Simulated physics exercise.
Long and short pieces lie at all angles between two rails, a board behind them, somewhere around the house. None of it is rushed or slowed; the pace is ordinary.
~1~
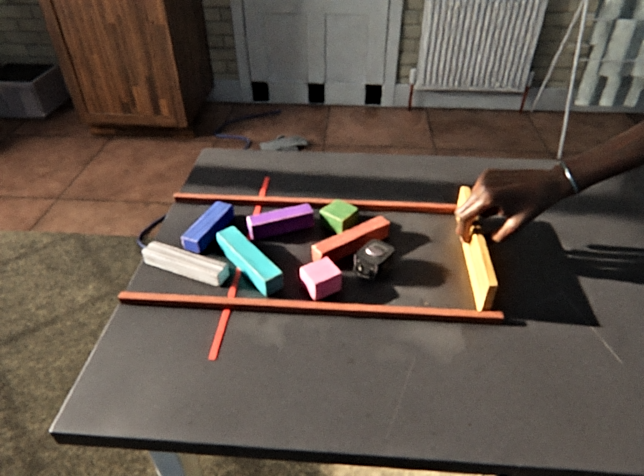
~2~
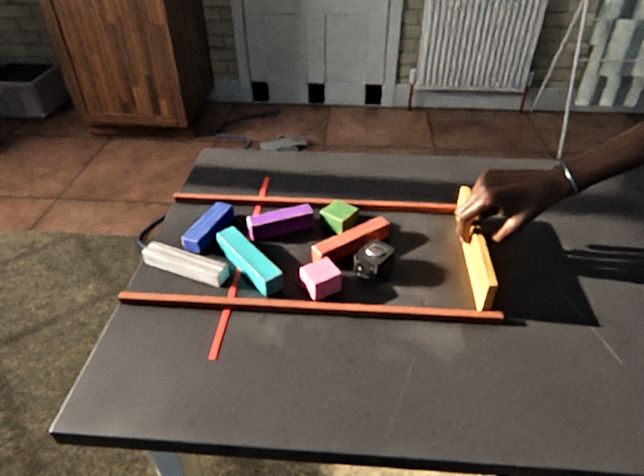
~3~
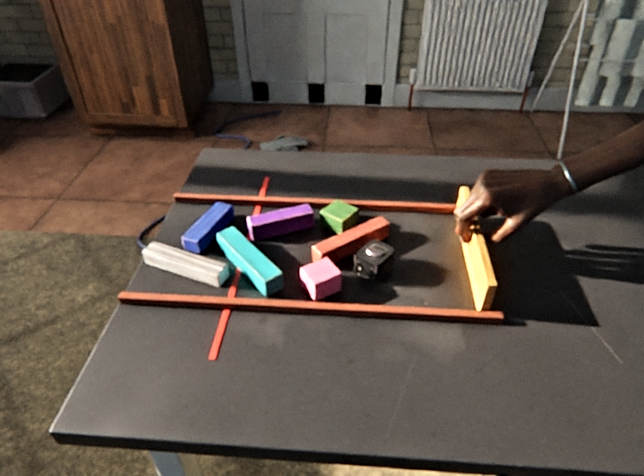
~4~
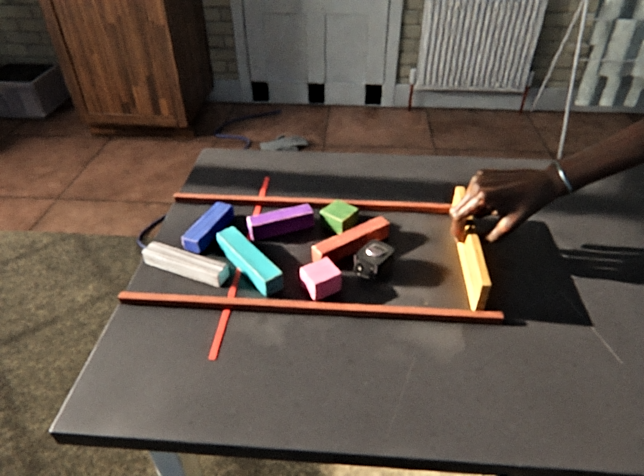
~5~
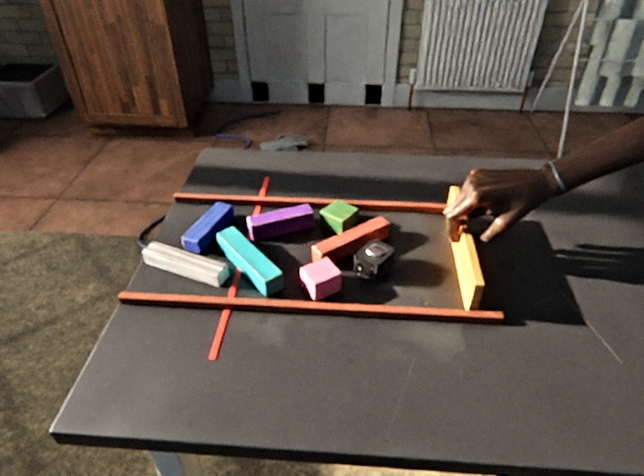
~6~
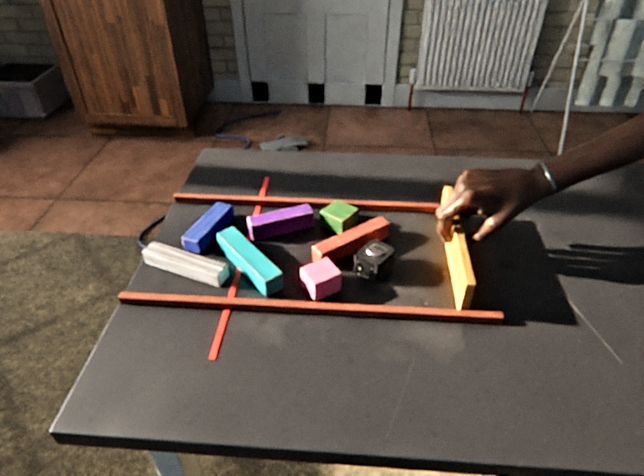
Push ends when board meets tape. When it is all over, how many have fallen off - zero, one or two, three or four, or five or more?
Band: Nil.
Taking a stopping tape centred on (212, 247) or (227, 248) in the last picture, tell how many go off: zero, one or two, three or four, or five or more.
Falls: Either one or two, then either one or two.
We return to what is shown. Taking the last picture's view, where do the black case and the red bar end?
Going in order: First (226, 257), then (220, 238).
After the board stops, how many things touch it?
The number is 4.
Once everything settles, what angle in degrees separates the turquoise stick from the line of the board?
Angle: Around 40°.
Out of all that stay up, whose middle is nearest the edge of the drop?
White stick.
Soon after, none off yet; white stick at rest near (186, 263); blue stick at rest near (209, 227); turquoise stick at rest near (249, 260).
In the end, the number that fall off is zero.
